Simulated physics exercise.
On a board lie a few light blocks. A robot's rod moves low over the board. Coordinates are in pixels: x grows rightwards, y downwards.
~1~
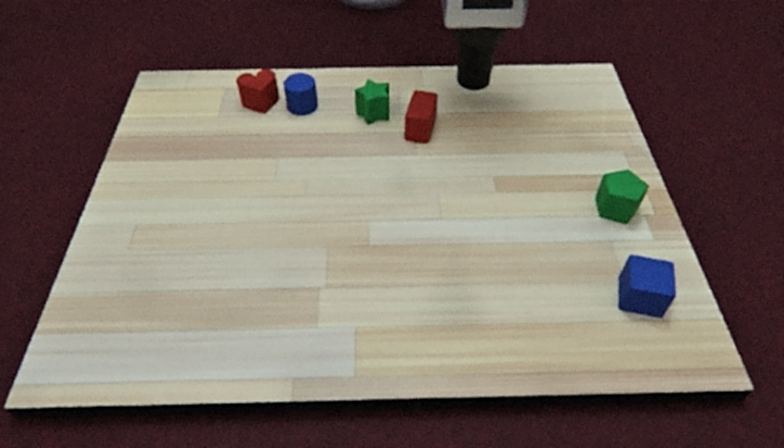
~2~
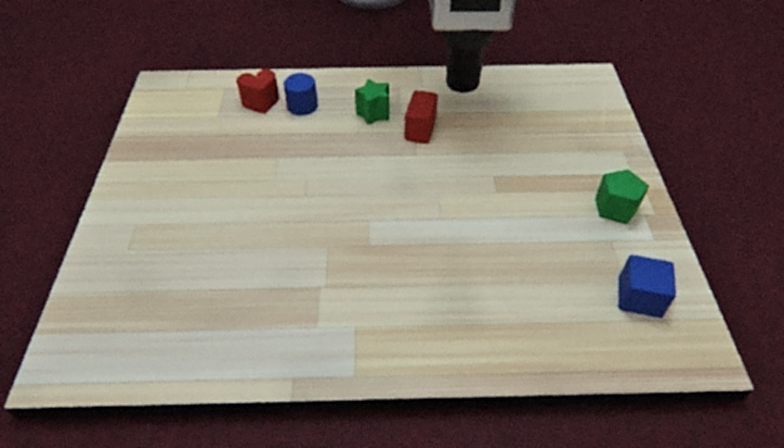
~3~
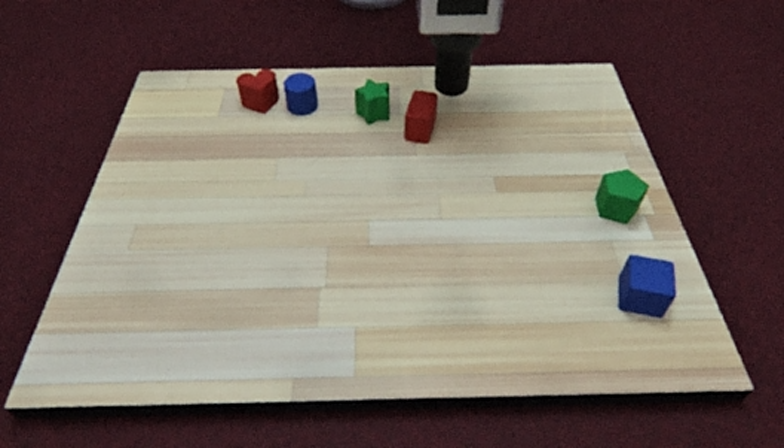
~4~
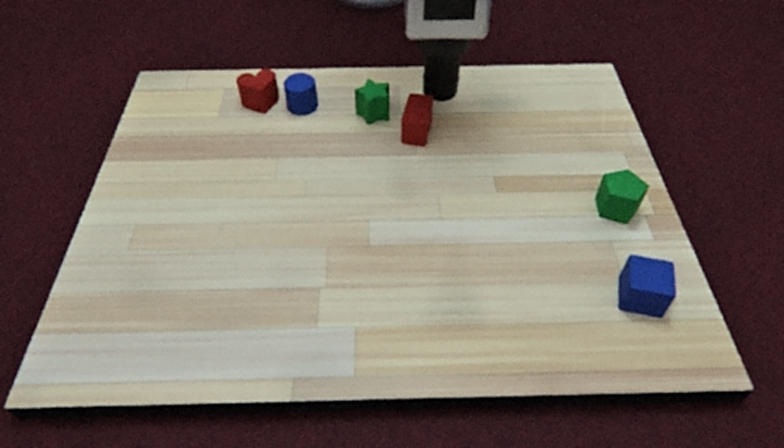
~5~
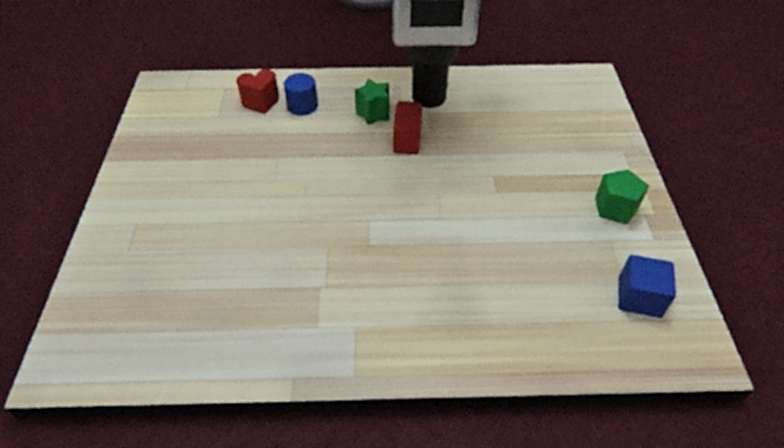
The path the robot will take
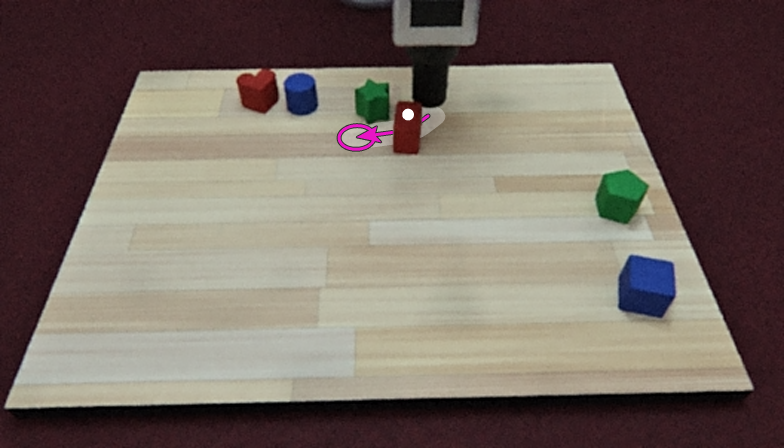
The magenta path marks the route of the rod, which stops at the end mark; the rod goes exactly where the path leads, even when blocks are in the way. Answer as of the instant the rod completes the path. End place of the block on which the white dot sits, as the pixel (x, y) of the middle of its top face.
It sits at (372, 138).
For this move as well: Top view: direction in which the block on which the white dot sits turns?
It makes a counterclockwise turn.
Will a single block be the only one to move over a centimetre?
Yes, that is how it ends up.
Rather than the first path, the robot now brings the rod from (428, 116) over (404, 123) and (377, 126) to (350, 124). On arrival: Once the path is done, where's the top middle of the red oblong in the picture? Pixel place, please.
Roughly at (385, 128).
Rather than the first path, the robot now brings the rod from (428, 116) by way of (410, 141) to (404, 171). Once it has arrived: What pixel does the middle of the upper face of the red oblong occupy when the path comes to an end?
In the picture, it is at (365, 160).
The line goes from (428, 116) by way of (410, 128) and (384, 134) to (357, 137); the dot is on the red oblong.
What follows on the original path. Halfway along, rod at (397, 114); red oblong at (384, 135), turned 25° anticlockwise.
At the end, rod at (356, 120); green star block unmoved; red oblong at (372, 138), turned 75° anticlockwise.
